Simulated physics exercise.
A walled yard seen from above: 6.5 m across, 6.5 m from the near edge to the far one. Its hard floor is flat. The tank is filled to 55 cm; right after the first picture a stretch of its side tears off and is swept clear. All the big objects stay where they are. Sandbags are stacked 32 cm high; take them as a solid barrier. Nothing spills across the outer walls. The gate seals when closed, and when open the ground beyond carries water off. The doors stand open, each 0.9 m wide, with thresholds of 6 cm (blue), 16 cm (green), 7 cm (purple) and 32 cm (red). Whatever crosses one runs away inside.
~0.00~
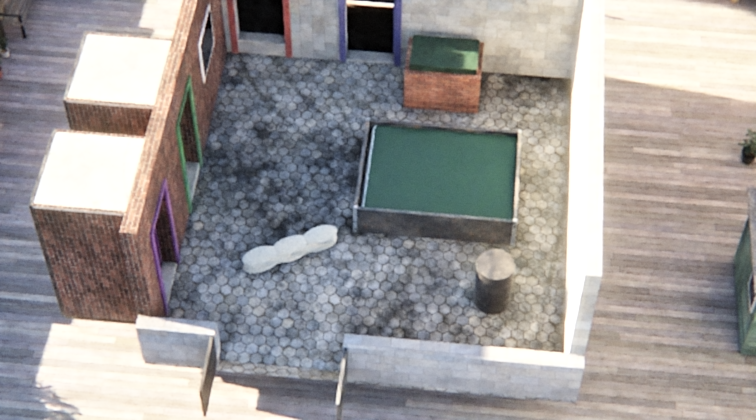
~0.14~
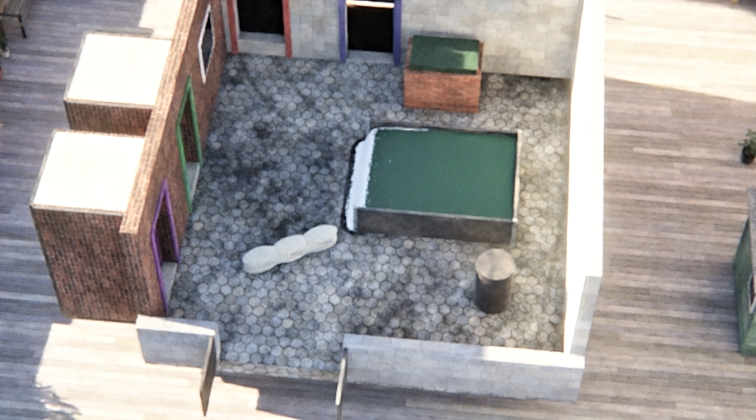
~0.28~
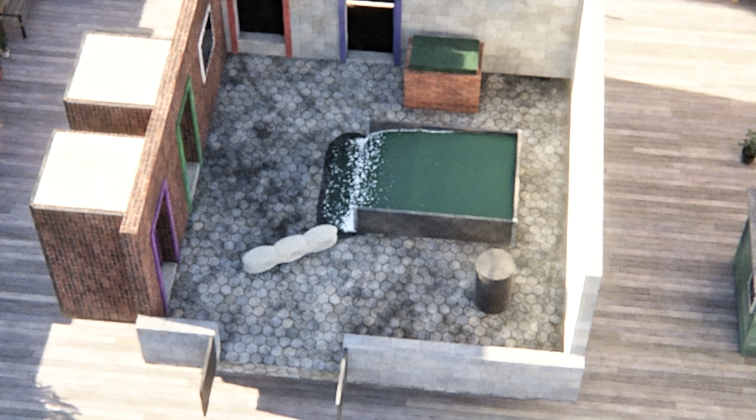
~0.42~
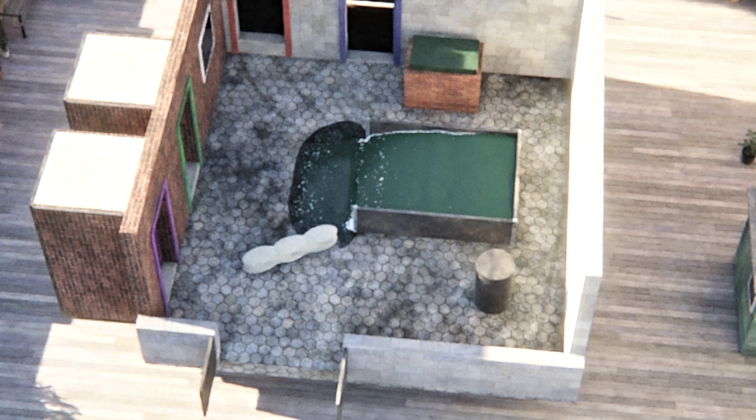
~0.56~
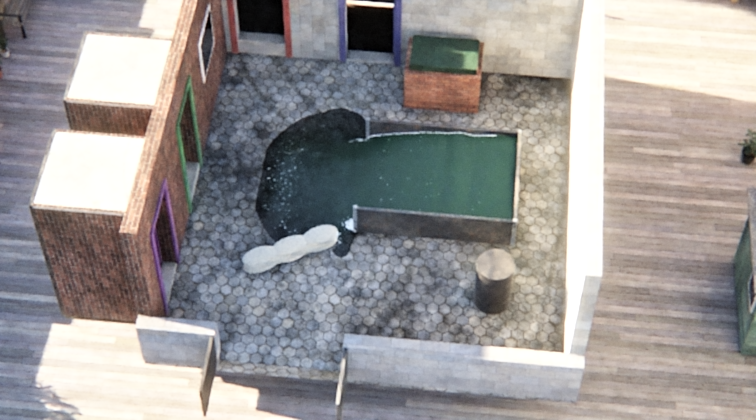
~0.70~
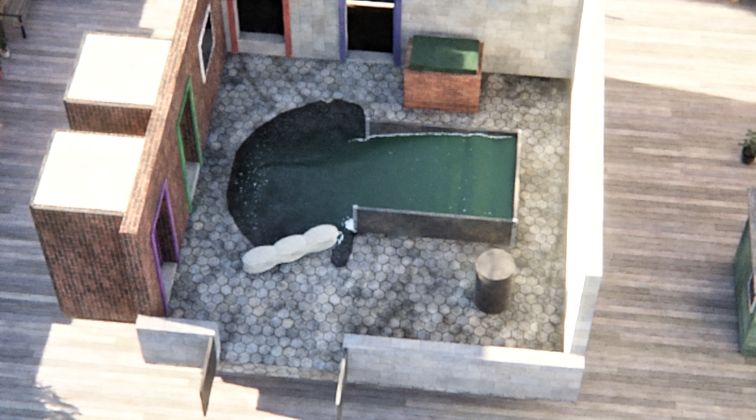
Walled paved yard from above, dark green water pouring from the open left side of a tank and spreading left around pale sandbags.
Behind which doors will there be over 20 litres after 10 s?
Within that time: At the blue door it passes the limit; at the green door it goes over the limit; at the purple door it passes the limit; at the red door it does not reach the limit.
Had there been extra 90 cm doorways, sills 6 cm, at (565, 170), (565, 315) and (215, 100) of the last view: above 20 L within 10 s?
In that order: Not over, under, above.
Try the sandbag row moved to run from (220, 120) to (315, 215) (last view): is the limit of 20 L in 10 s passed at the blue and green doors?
Against that limit: Blue above, green below.
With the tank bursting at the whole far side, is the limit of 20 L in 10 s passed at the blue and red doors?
Against that limit: Blue above, red below.
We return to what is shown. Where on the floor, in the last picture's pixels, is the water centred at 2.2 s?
Around (337, 181).
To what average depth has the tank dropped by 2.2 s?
Roughly 24 cm on average.
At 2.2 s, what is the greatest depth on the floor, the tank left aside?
About 31 cm.
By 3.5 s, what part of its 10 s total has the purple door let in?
About 35 per cent.
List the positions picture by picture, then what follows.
The tank at (439, 172) is whole and still, 55 cm deep, in the first frame.
The front is at (363, 143), 1.0 m from the gap at (364, 180); 0.2 m2 of floor is under water; 55 cm left at the back of the tank, in the second frame.
Water pours out at (364, 181) and has run 1.2 m, to (347, 137); typically 9 cm deep outside, 55 cm at the tank's back, in the third frame.
Water pours out at (364, 181) and has run 1.4 m, to (327, 130); typically 8 cm deep outside, 55 cm at the tank's back, in the fourth frame.
The front is at (278, 142), 1.8 m from the gap at (364, 181); 4.0 m2 of floor is under water; 55 cm left at the back of the tank, in the fifth frame.
Water pours out at (364, 181) and has run 2.3 m, to (234, 208); typically 6 cm deep outside, 55 cm at the tank's back, in the sixth frame.
After 1.4 s water covers 30 % of the floor and is deepest (30 cm) near (197, 185); blue door not reached, green door 29 cm at the sill, 11 L in, purple door not reached, red door not reached.
After 2.2 s water covers 35 % of the floor and is deepest (31 cm) near (207, 186); blue door not reached, green door 30 cm at the sill, 57 L in, purple door 12 cm at the sill, 1 L in, red door 5 cm at the sill, 0 L in.
After 3.5 s water covers 45 % of the floor and is deepest (30 cm) near (226, 59); blue door 3 cm at the sill, 0 L in, green door 24 cm at the sill, 126 L in, purple door 12 cm at the sill, 19 L in, red door 25 cm at the sill, 0 L in.
After 6.0 s water covers 75 % of the floor and is deepest (18 cm) near (388, 79); blue door 11 cm at the sill, 3 L in, green door 10 cm at the sill, 142 L in, purple door 12 cm at the sill, 38 L in, red door 13 cm at the sill, 0 L in.
After 10.0 s water covers 95 % of the floor and is deepest (10 cm) near (293, 64); blue door 8 cm at the sill, 56 L in, green door 7 cm at the sill, 142 L in, purple door 7 cm at the sill, 55 L in, red door 8 cm at the sill, 0 L in.
